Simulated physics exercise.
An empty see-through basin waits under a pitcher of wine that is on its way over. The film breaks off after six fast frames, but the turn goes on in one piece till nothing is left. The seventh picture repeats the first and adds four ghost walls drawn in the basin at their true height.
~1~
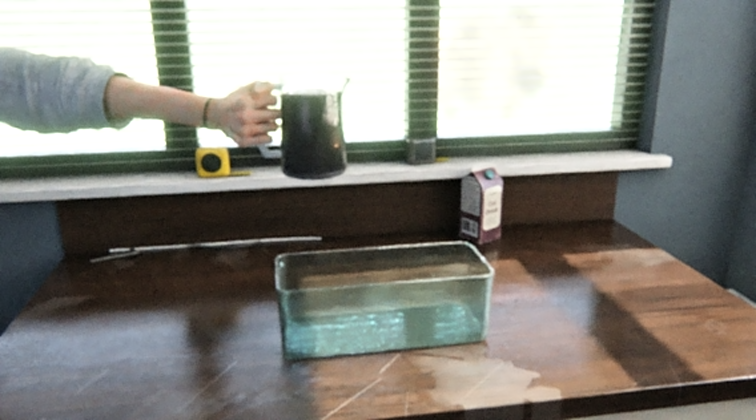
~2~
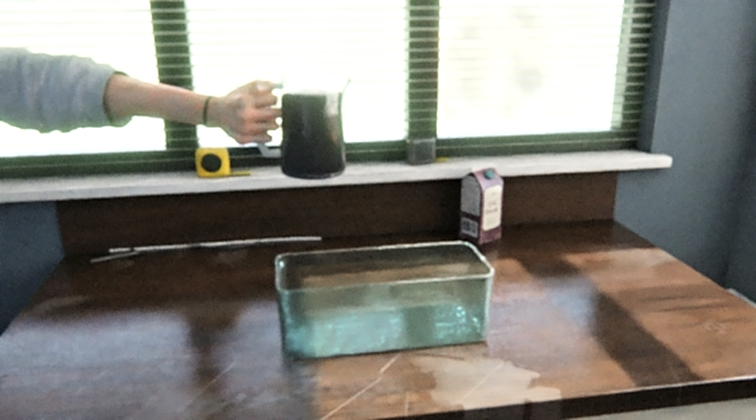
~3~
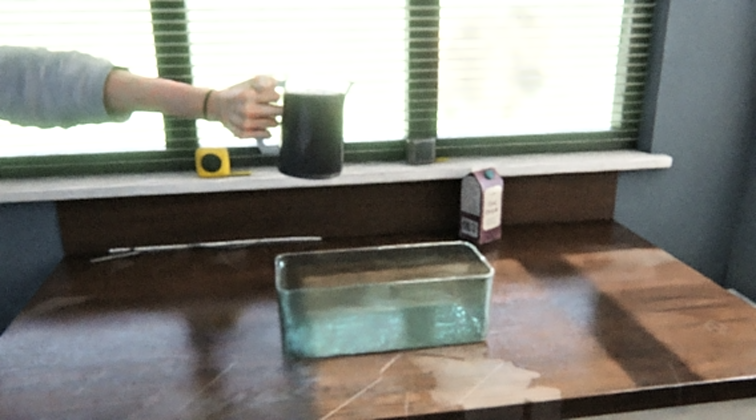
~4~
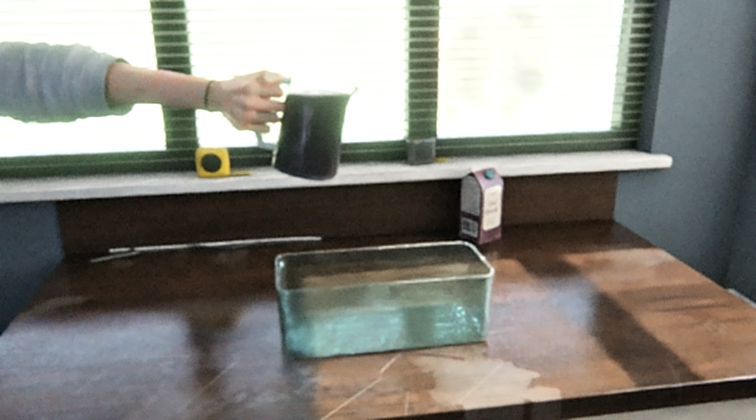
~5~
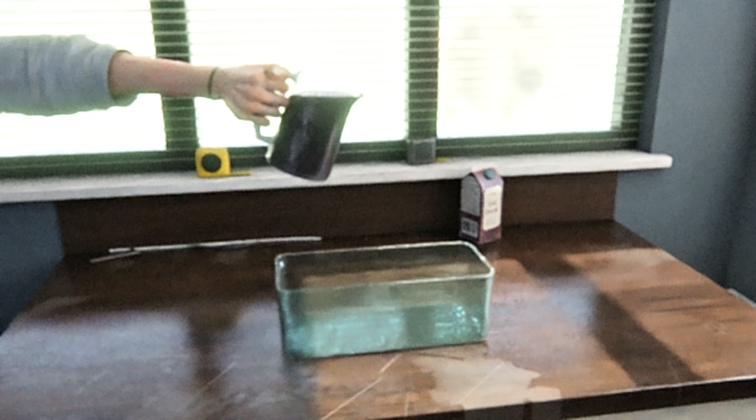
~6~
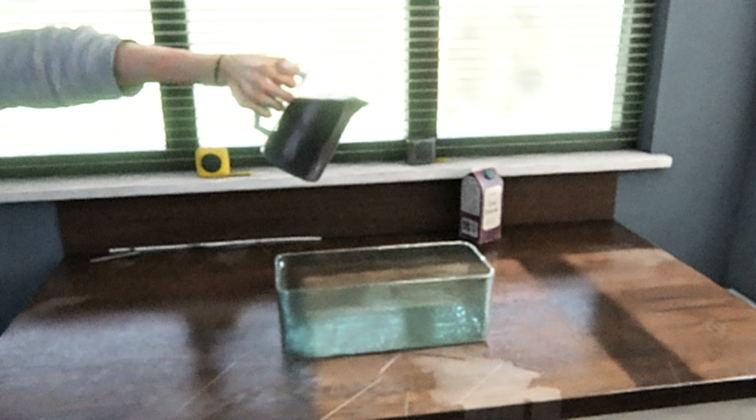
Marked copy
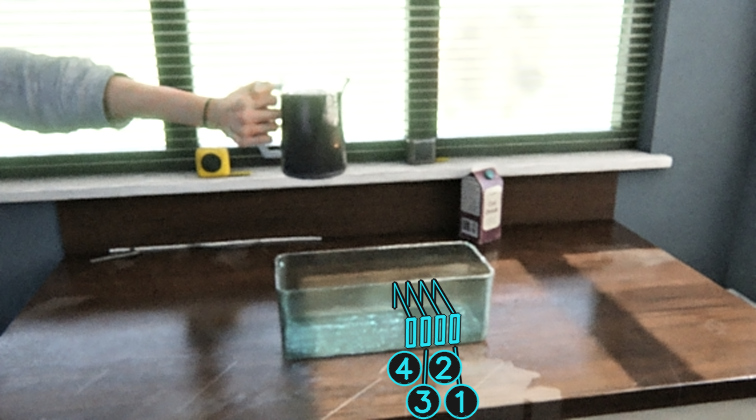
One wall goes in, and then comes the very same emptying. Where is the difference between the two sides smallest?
2 beats the others.
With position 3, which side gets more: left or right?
The right one.
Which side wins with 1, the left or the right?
More ends on the left.
On the marked copy, 1 at (455, 347); 2 at (440, 348); 3 at (426, 350); 4 at (411, 351).
Choosing 1, about 86 % ends left of the wall and 7 % right of it; 7 % is lost outside.
Choosing 2, about 46 % ends left of the wall and 50 % right of it; 4 % is lost outside.
Choosing 3, about 14 % ends left of the wall and 83 % right of it; 3 % is lost outside.
Choosing 4, about 6 % ends left of the wall and 90 % right of it; 3 % is lost outside.
